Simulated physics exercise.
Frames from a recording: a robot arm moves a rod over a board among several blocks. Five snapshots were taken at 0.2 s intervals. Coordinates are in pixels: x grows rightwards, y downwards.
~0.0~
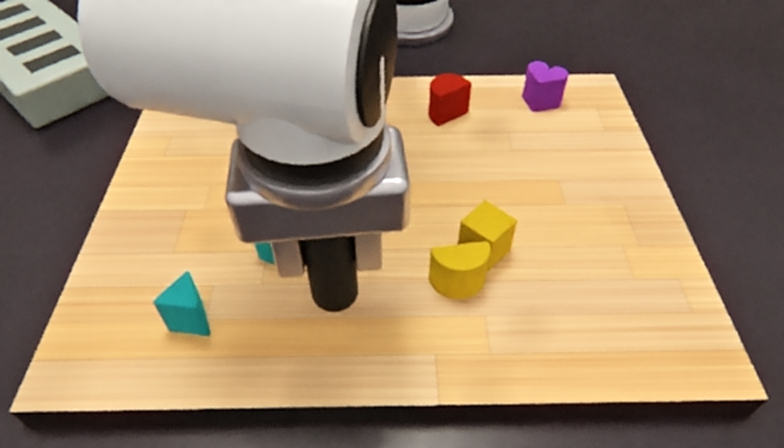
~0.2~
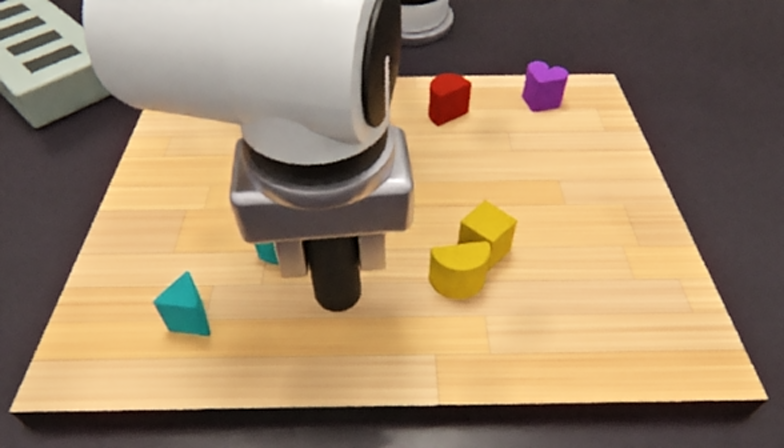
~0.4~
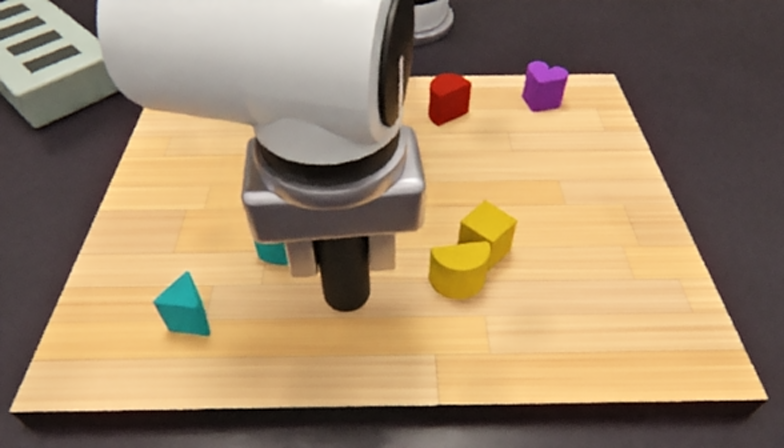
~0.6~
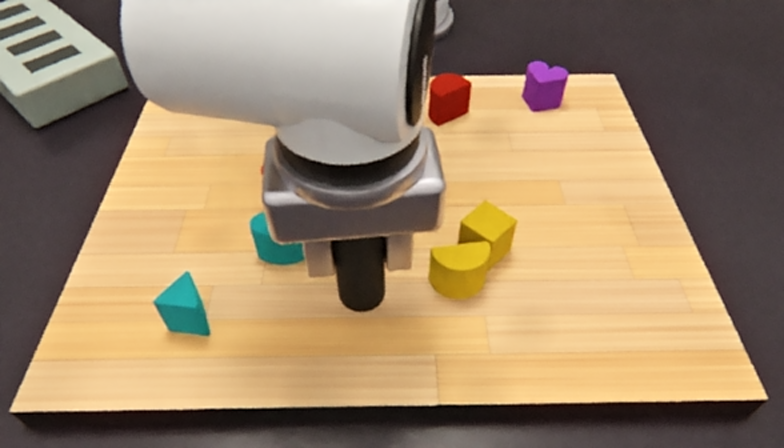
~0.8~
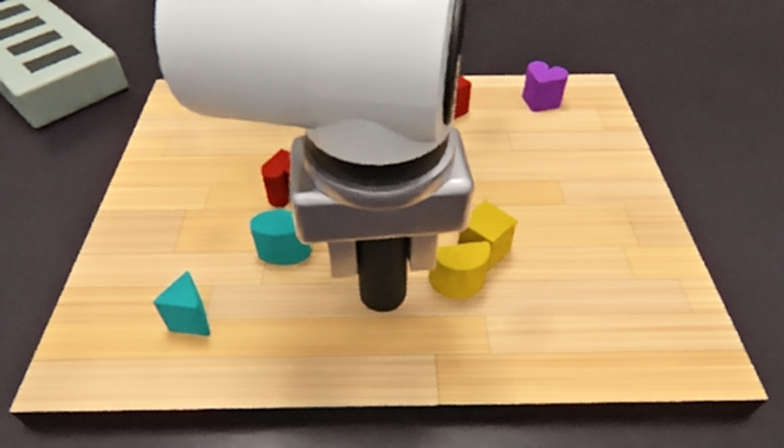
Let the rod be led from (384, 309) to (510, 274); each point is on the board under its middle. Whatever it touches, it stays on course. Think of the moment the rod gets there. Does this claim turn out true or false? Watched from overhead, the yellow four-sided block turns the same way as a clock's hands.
My answer: False.
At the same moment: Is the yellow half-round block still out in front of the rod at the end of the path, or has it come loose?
In front, I predict.
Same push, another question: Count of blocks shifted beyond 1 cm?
That makes 2 blocks.
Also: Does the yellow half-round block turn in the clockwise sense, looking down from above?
I expect so.
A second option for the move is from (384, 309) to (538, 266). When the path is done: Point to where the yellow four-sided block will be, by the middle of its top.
When the path ends, it will be at (505, 208).
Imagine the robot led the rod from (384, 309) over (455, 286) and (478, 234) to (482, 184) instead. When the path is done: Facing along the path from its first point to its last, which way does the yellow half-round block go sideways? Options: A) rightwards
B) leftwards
I'll go with A - rightwards.
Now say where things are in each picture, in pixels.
The first picture shows tip of the rod at (335, 294), middles of tops, yellow half-round block at (463, 254), yellow four-sided block at (489, 220).
The second picture shows rod at (338, 294), nothing pushed.
The third picture shows rod at (347, 294), nothing pushed.
The fourth picture shows rod at (362, 294), nothing pushed.
The fifth picture shows rod at (383, 294), yellow half-round block at (463, 254), yellow four-sided block at (489, 220).
The first path, step by step. One third of the way, rod at (428, 282); yellow half-round block at (472, 252).
Two thirds of the way, rod at (472, 270); yellow half-round block at (518, 247), turned 30° clockwise; yellow four-sided block at (498, 214), turned 30° anticlockwise.
At the end, rod at (513, 258); yellow half-round block at (561, 241), turned 45° clockwise; yellow four-sided block at (502, 210), turned 50° anticlockwise.
